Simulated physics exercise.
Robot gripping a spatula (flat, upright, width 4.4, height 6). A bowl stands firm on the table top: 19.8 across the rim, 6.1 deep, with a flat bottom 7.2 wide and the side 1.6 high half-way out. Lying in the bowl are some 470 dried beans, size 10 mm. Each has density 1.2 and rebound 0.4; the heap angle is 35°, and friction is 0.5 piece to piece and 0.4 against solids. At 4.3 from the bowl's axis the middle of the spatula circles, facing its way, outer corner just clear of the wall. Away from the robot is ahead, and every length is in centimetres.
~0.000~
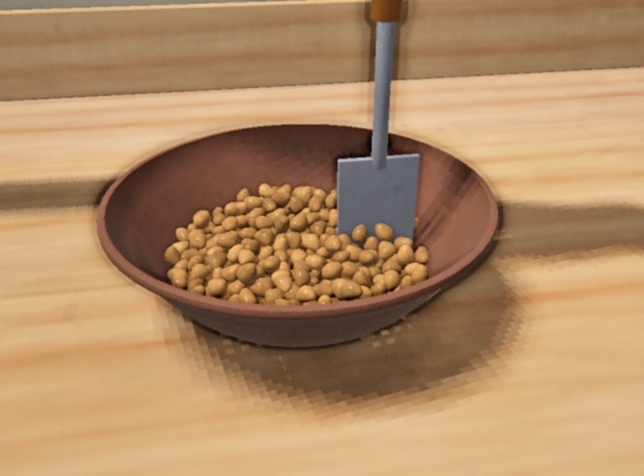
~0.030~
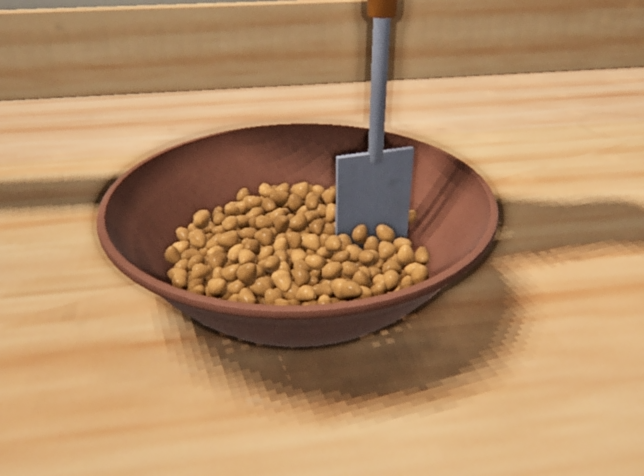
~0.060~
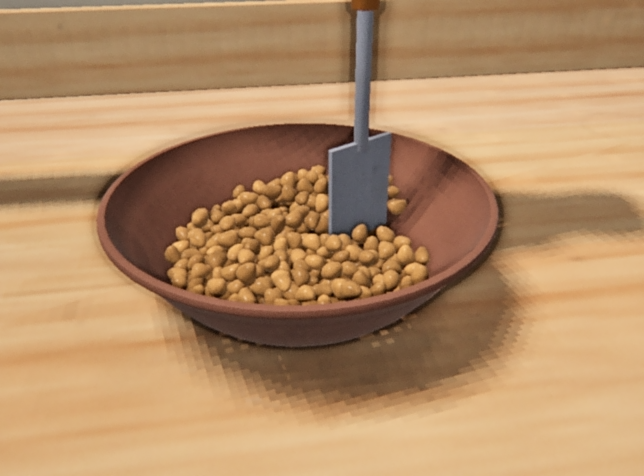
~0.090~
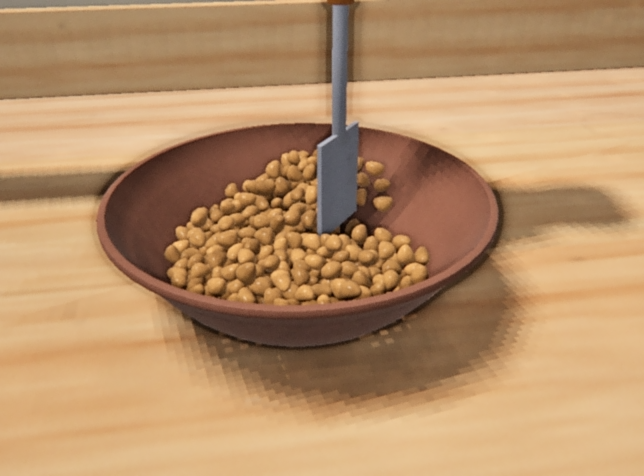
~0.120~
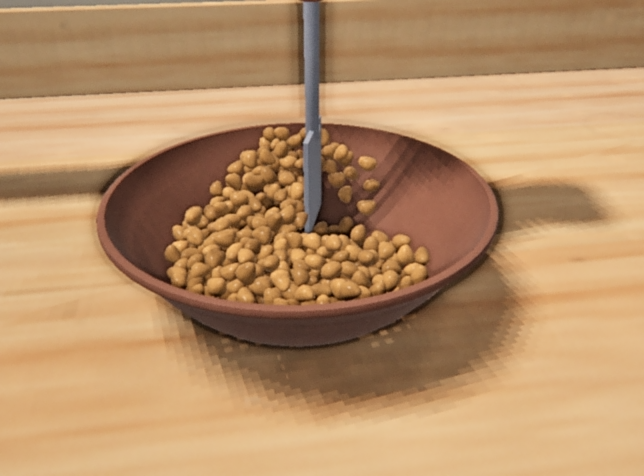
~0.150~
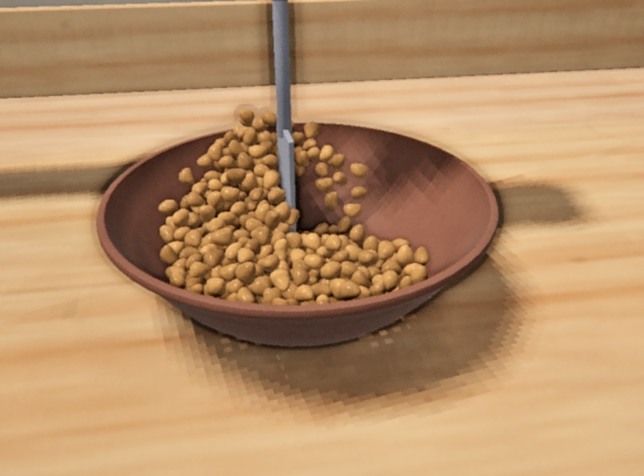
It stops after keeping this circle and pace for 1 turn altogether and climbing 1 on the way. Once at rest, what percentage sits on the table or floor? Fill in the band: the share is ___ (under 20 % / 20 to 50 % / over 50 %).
The share is under 20 %.
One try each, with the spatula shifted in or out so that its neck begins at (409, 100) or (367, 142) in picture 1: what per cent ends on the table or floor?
Near 5 per cent and near 5 per cent, in that order.
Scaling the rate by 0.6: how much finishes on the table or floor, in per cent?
Some 0 per cent.
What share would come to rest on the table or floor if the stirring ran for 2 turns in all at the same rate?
It would be around 15 per cent.
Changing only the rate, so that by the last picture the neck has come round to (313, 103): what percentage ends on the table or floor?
About 5 %.
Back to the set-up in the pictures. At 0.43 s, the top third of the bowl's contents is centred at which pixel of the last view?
I'd put it close to (371, 266).
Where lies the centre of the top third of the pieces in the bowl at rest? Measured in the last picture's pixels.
Around (355, 219).
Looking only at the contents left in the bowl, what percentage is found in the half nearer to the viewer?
About 45 %.
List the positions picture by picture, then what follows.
The spatula neck at (380, 131), 0° round; upper third of the load around (294, 239), from x 170 to 420, top at y 190; 474 in the bowl, in the first picture.
The spatula neck at (377, 125), 8° round; upper third of the load around (295, 236), from x 170 to 420, top at y 190, in the second picture.
The spatula neck at (362, 115), 29° round; upper third of the load around (300, 223), from x 170 to 420, top at y 170, in the third picture.
The spatula neck at (339, 108), 50° round; upper third of the load around (293, 218), from x 170 to 420, top at y 150, in the fourth picture.
The spatula neck at (312, 103), 72° round; upper third of the load around (281, 205), from x 170 to 420, top at y 135, in the fifth picture.
The spatula neck at (284, 102), 94° round; upper third of the load around (256, 197), from x 170 to 420, top at y 115; 474 in the bowl, in the sixth picture.
After 0.29 s, 194° round, highest piece 8 above the table; 458 in the bowl, 4 on the table or floor, 12 in flight or on the tool.
After 0.43 s, 295° round, highest piece 8 above the table; 442 in the bowl, 21 on the table or floor, 11 in flight or on the tool.
After 0.70 s, 0° round, highest piece 6 above the table; 433 in the bowl, 41 on the table or floor.
After 1.40 s, 0° round, highest piece 6 above the table; 433 in the bowl, 41 on the table or floor.
In the end, 433 in the bowl, 41 on the table or floor. That is 9 % on the table or floor.
